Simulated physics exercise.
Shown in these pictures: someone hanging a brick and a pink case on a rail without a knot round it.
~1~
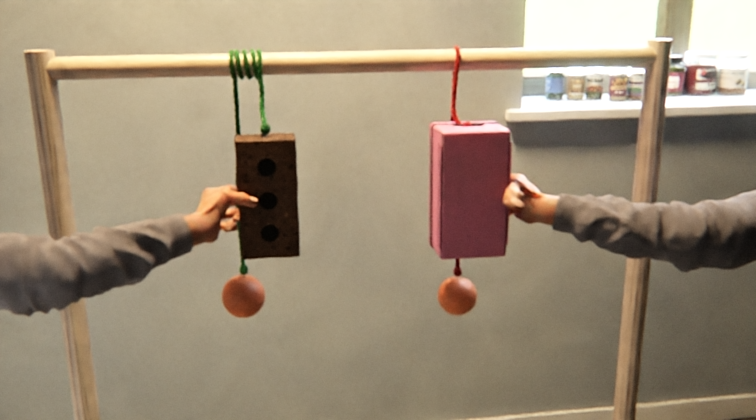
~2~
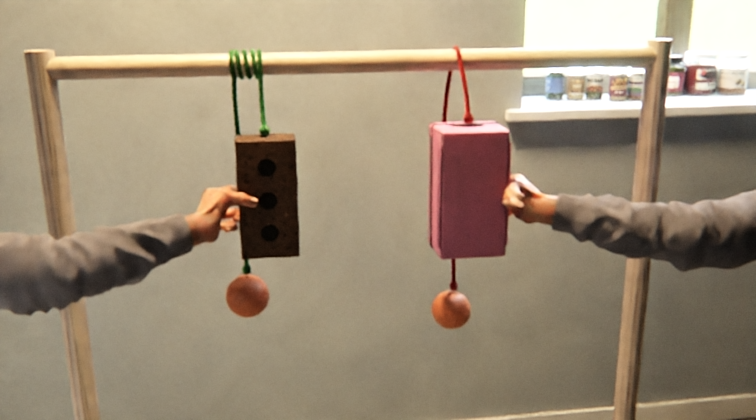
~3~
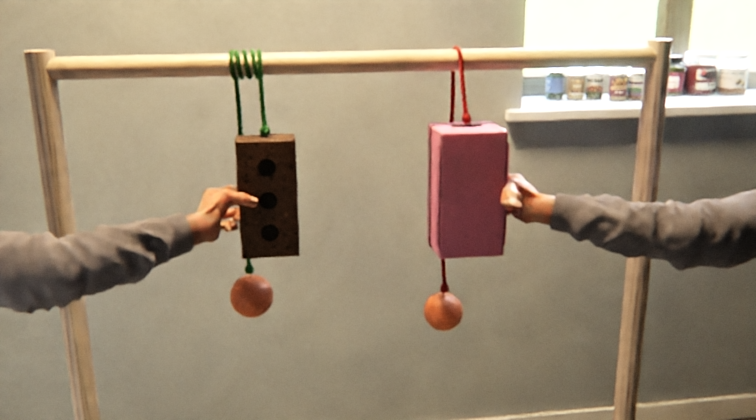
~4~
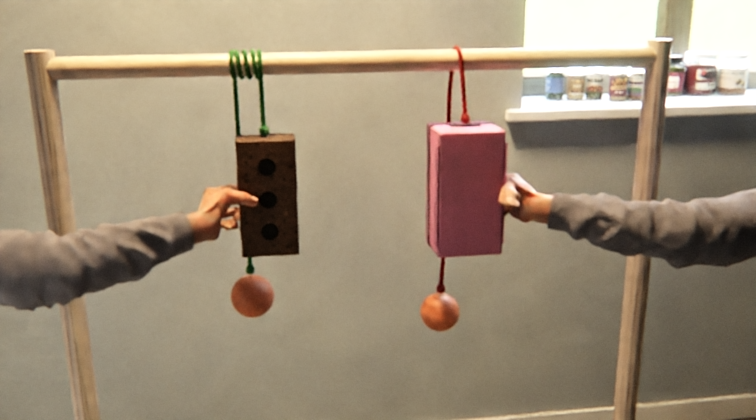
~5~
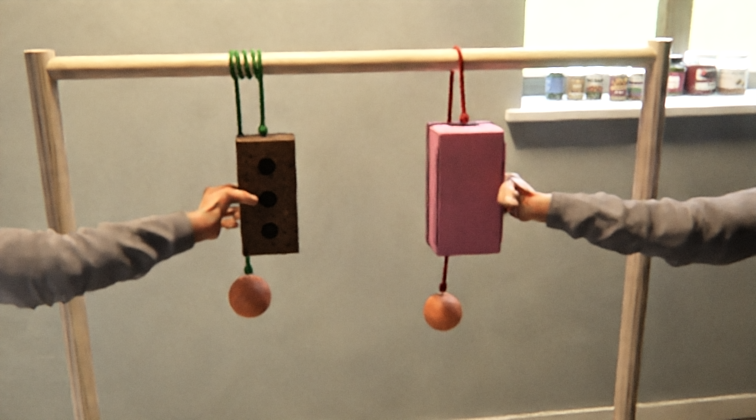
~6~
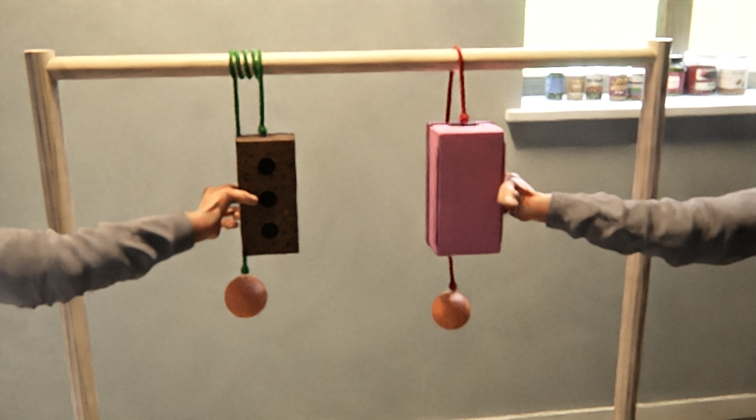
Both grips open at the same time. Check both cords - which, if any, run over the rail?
In the end the brick remains in place. The pink case goes down.
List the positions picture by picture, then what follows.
In the first picture, brick (268, 196); pink case (468, 189); left orange (244, 296); right orange (457, 296).
In the second picture, brick (268, 196); pink case (467, 189).
In the third picture, brick (268, 196); pink case (466, 189).
In the fourth picture, brick (268, 195); pink case (464, 188).
In the fifth picture, brick (268, 195); pink case (463, 188).
In the sixth picture, brick (268, 195); pink case (463, 188); left cord wound several times round the rail; right cord only laid over the rail.
Then, 0.44 s after the last picture, brick hanging near (266, 196); pink case dropping near (455, 407).
Then, 0.84 s after the last picture, brick hanging near (266, 197); pink case on the floor.
At rest, brick hanging near (266, 196); pink case on the floor. The brick is held and the pink case pulls its rope through.
